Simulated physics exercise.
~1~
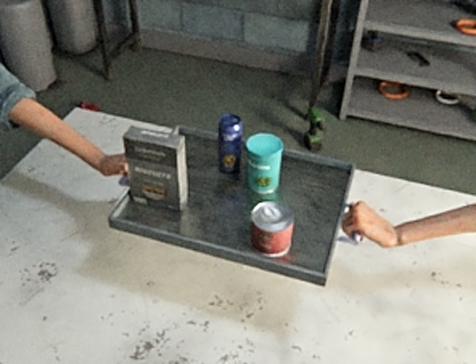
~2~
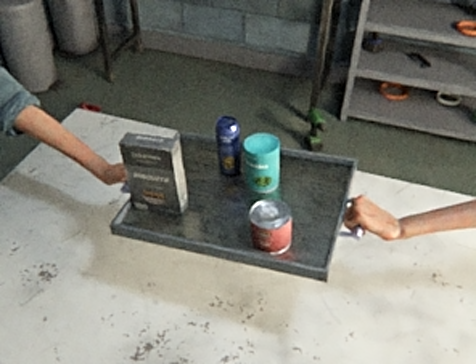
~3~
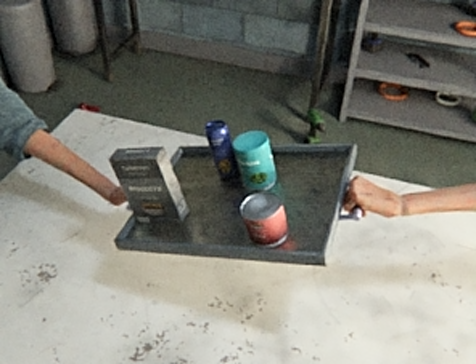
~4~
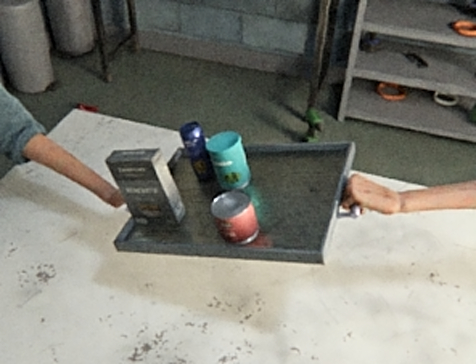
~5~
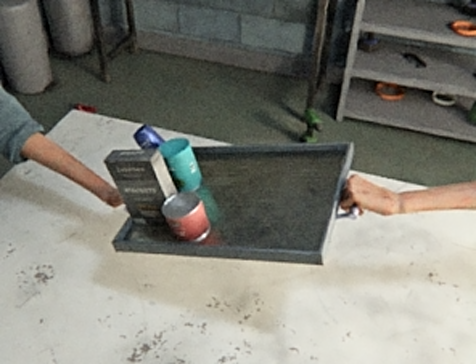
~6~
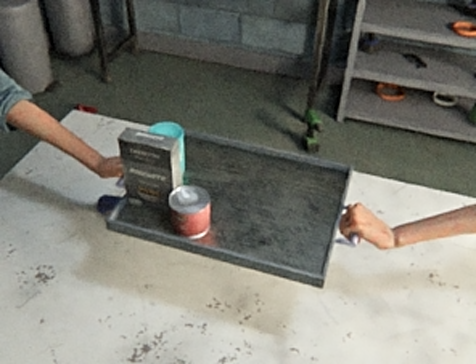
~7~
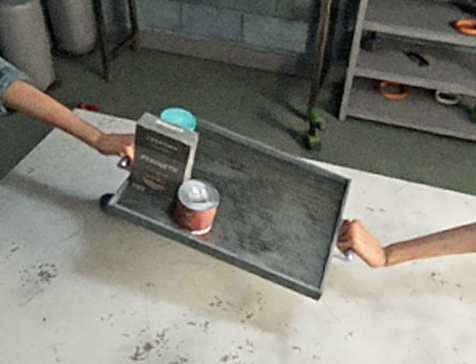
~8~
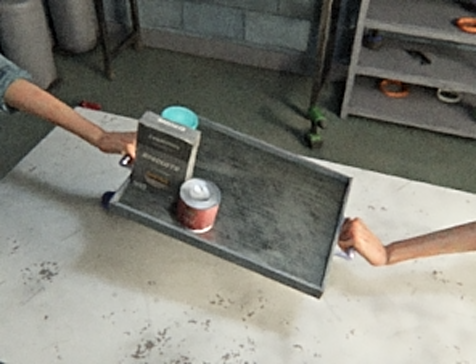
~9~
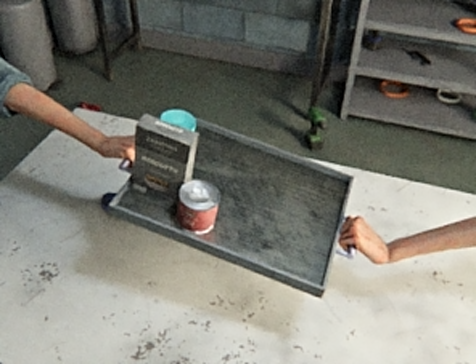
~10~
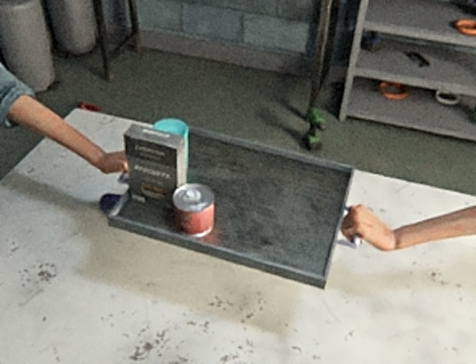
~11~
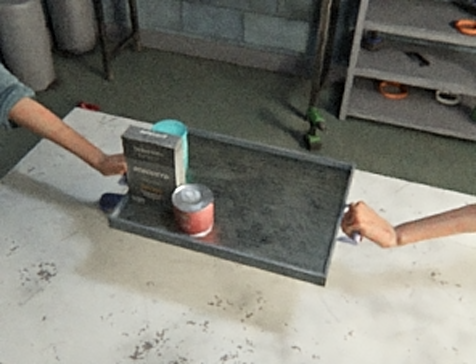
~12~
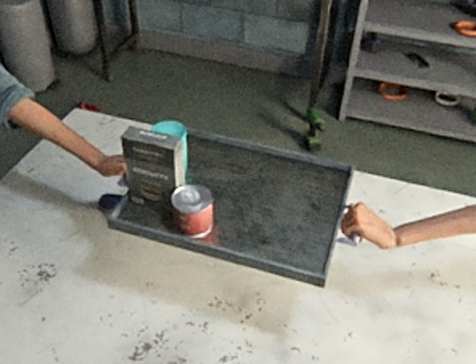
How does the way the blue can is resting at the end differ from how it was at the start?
At the start the blue can stands upright on the tray, but at the end it lies on its side, off the tray by its left end.
The clip opens with two hands holding a dark tray level above a pale table, carrying a grey packet, a blue can, a turquoise tin and a red tin. The hands tip the tray down to the left, and the two tins and the blue can slide left towards the packet. As the tray levels, the blue can is off it, lying on its side by the left end. The tray then tilts down to the right, but the remaining items stay in place on it. Finally it returns to level, with the packet and both tins grouped upright at the left.
